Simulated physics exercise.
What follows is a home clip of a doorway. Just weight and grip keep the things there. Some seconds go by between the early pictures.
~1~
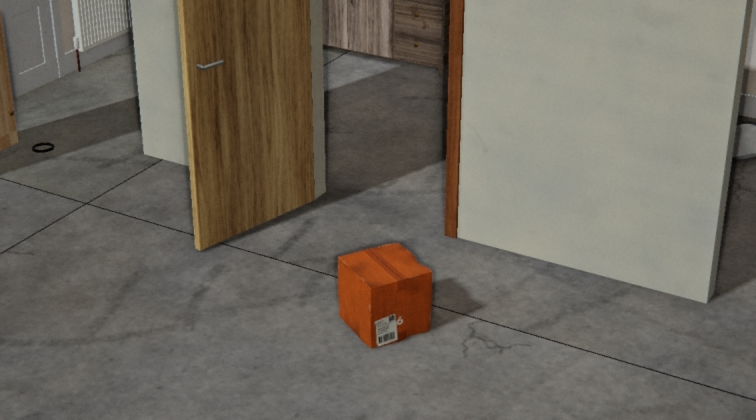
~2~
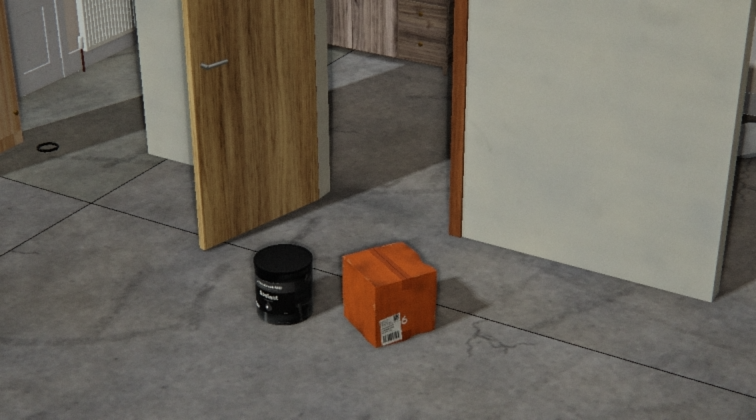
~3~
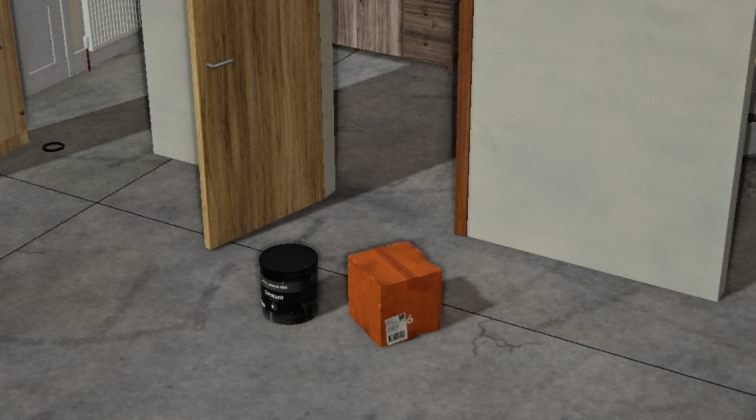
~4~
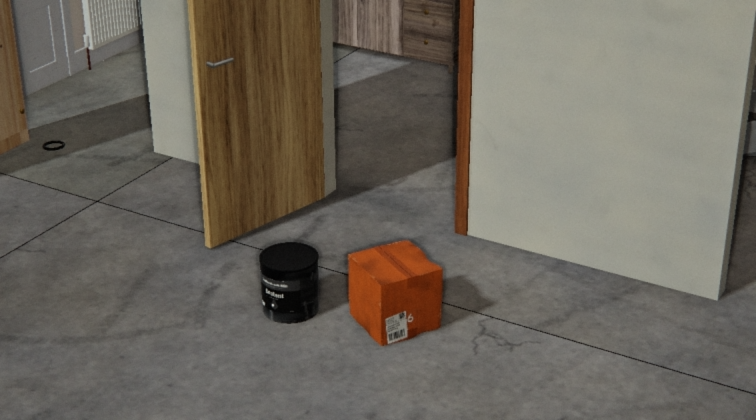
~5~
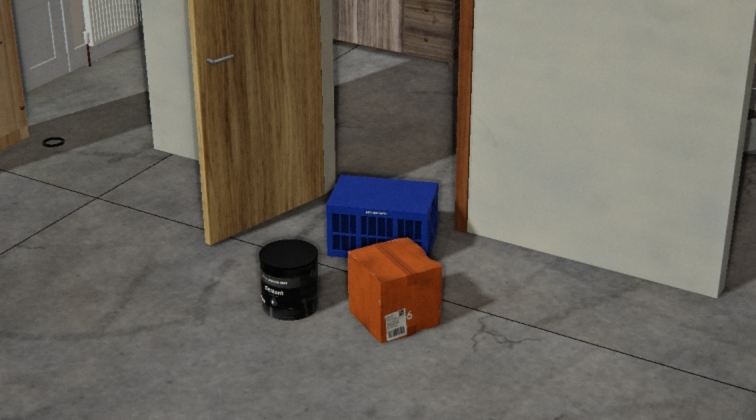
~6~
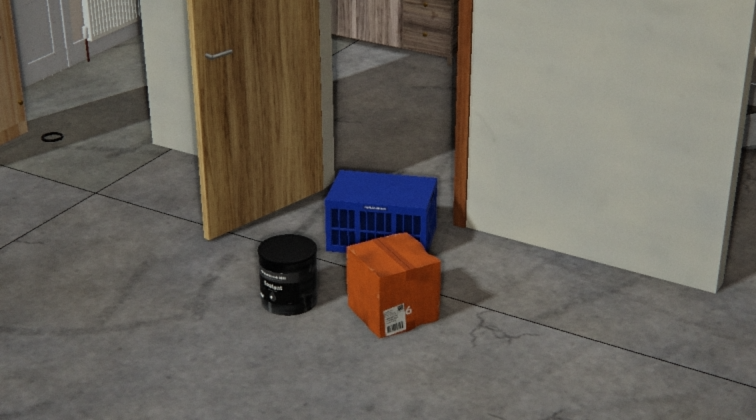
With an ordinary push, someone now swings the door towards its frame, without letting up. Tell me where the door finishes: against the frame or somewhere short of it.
It finishes short of the frame.
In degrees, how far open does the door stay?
It comes to about 45°.
Then, 0.50 s past the last view, door at 88°.
Then, 0.80 s past the last view, door at 65°.
Then, 1.10 s past the last view, door at 49°; blue chest displaced a little near (399, 212).
Finally, door at 47°; all 3 still in place. Final places as the last picture's camera would see them, blue chest near (403, 211).
